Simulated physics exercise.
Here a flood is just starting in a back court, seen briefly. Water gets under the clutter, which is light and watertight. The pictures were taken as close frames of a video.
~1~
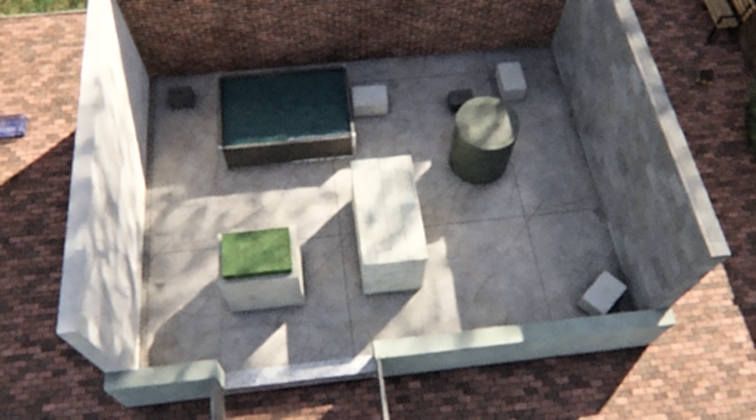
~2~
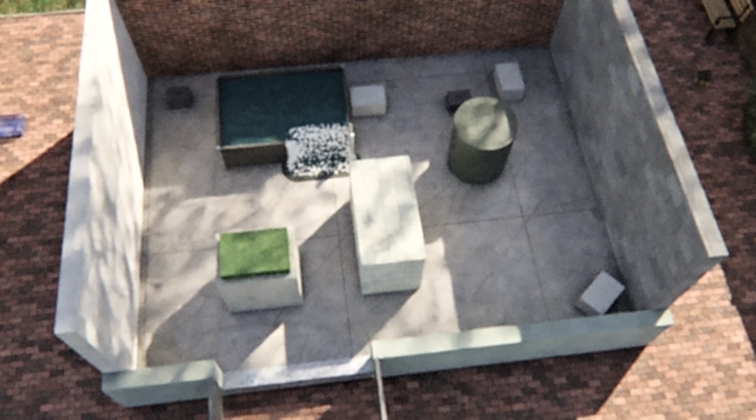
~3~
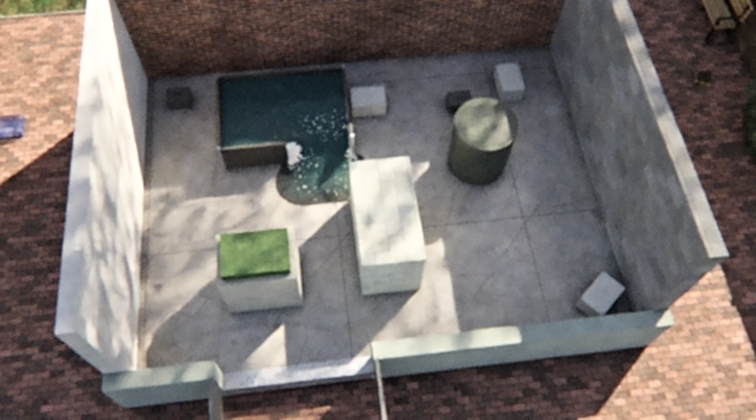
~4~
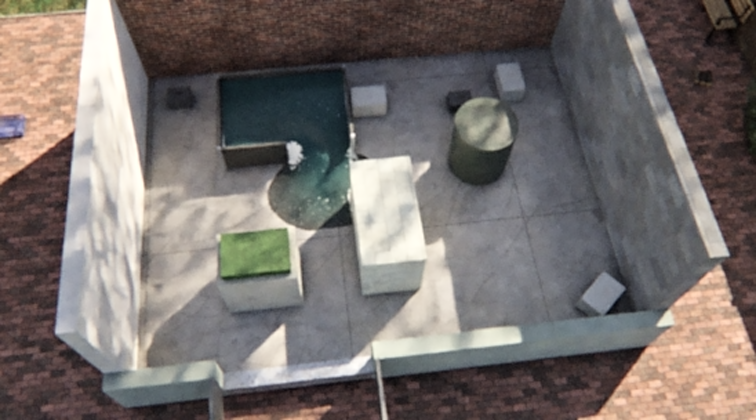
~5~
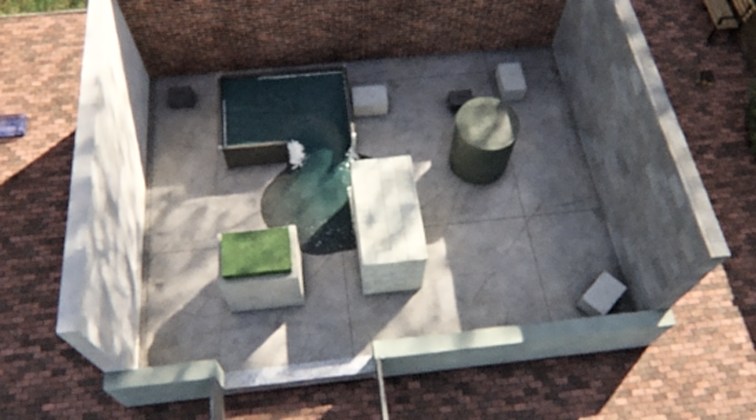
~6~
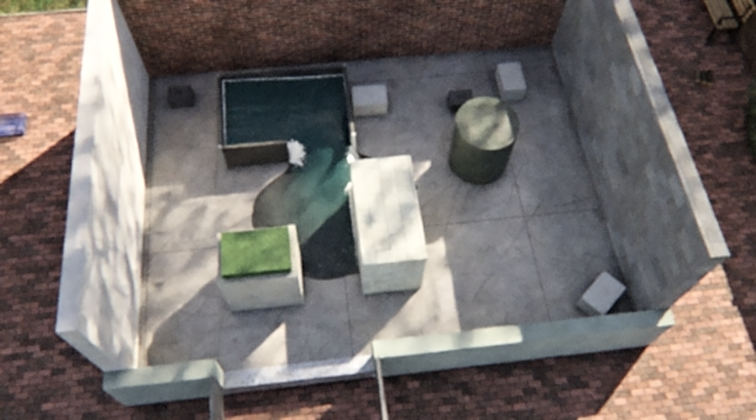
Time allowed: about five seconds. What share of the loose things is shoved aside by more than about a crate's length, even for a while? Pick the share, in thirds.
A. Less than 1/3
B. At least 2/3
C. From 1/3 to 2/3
Less than 1/3 (A).
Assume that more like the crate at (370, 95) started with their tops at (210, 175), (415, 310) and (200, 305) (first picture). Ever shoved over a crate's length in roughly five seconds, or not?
Going by the order given: Stays in place, stays in place, stays in place.
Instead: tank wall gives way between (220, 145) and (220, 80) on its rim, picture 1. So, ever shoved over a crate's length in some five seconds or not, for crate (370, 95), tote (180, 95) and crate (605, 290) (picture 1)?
Taking them in order, short of it, covered the distance, short of it.
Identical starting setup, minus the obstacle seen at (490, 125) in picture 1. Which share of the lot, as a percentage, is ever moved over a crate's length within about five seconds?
It comes out close to 0 percent.
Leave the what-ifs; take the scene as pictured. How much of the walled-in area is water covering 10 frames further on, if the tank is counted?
Roughly 35 per cent.
A moment on, 0 of 5 are well off their spots; 0 afloat.
Next, 0 of 5 are well off their spots; 0 afloat.
Later, 0 of 5 are well off their spots; 0 afloat.
In the end, 1 of 5 are well off their spots, and 1 have been at some point; 0 afloat.
